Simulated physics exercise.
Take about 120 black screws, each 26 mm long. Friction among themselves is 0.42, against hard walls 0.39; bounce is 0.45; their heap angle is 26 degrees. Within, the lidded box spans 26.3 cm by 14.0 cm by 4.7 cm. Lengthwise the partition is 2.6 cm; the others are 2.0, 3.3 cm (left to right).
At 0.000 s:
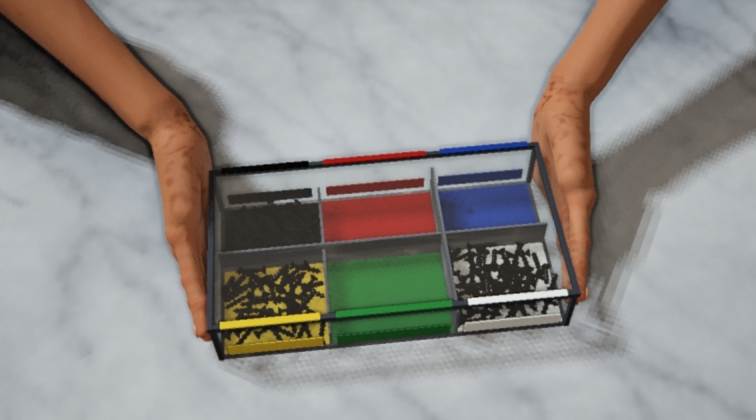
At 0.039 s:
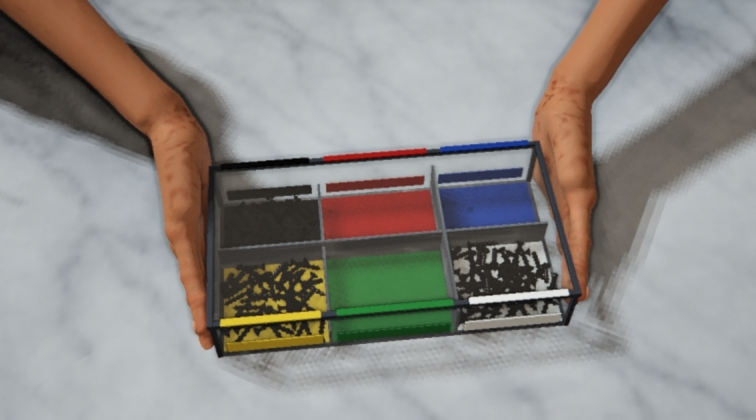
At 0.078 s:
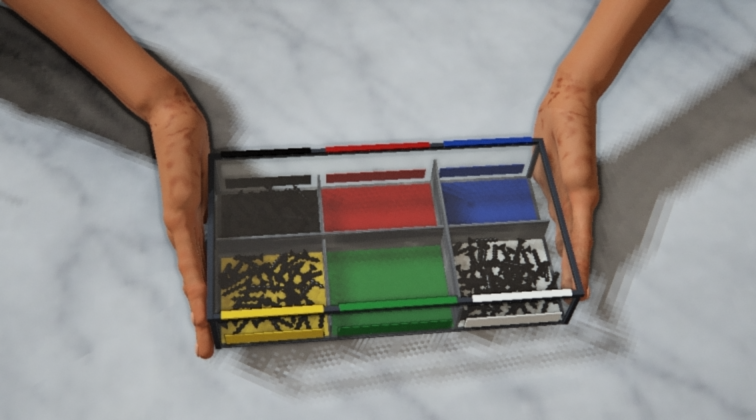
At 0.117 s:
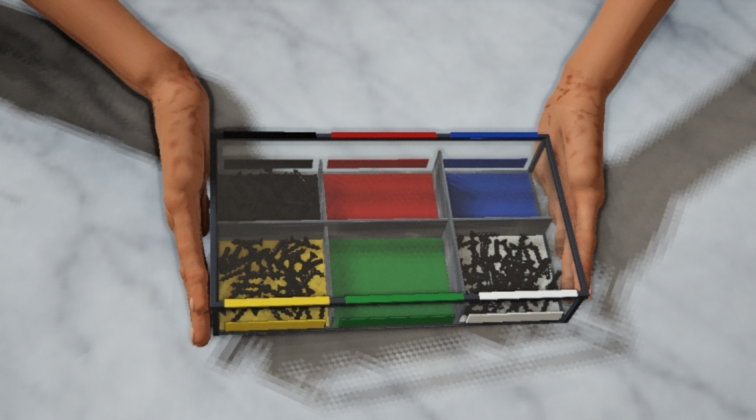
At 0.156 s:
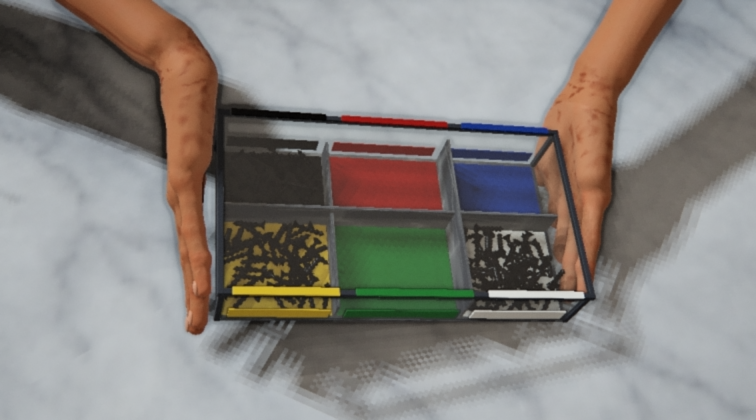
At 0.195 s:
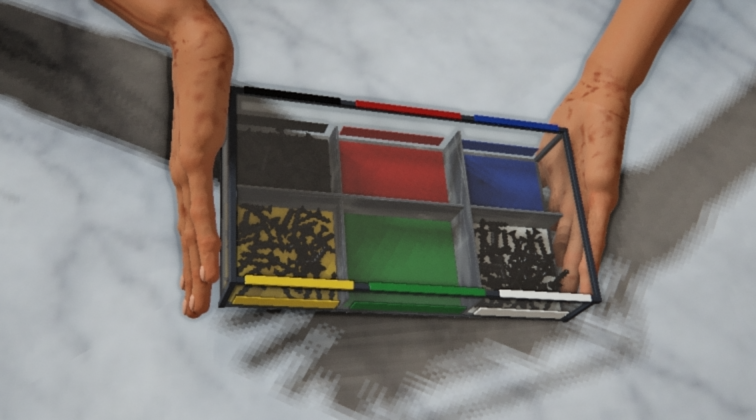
Two hands held a clear, lidded box with six coloured sections, black screws scattered in the yellow and white ones, then gradually tilted it so its right front corner dipped lowest.
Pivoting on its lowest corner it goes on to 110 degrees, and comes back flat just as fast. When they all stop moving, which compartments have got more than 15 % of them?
Once they stop: Red compartment has not, blue compartment has not, green compartment has, yellow compartment has not, white compartment has, black compartment has not.
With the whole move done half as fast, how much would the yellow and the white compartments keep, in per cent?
Yellow = 0 %; white = 65 %.
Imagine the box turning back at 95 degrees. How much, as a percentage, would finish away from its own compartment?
That works out to close to 50 percent.
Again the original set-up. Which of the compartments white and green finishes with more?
That would be the white compartment.
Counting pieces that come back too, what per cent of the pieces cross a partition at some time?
The share is close to 55 percent.
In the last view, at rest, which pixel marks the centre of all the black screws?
My guess is close to (501, 290).
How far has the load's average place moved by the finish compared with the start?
I'd put it at close to 9.0 cm.
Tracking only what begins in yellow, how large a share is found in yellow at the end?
0 per cent, roughly.
Then, at 0.84 s, tilt 109 degrees; red 10 %, green 25 %, yellow 15 %, white 50 %, black 5 %.
Then, at 1.27 s, tilt 46 degrees; green 25 %, white 70 %.
Then, at 1.77 s, tilt 0 degrees; green 25 %, white 70 %.
By 2.1 s all is still; red 0 %, blue 0 %, green 25 %, yellow 0 %, white 70 %, black 0 %.
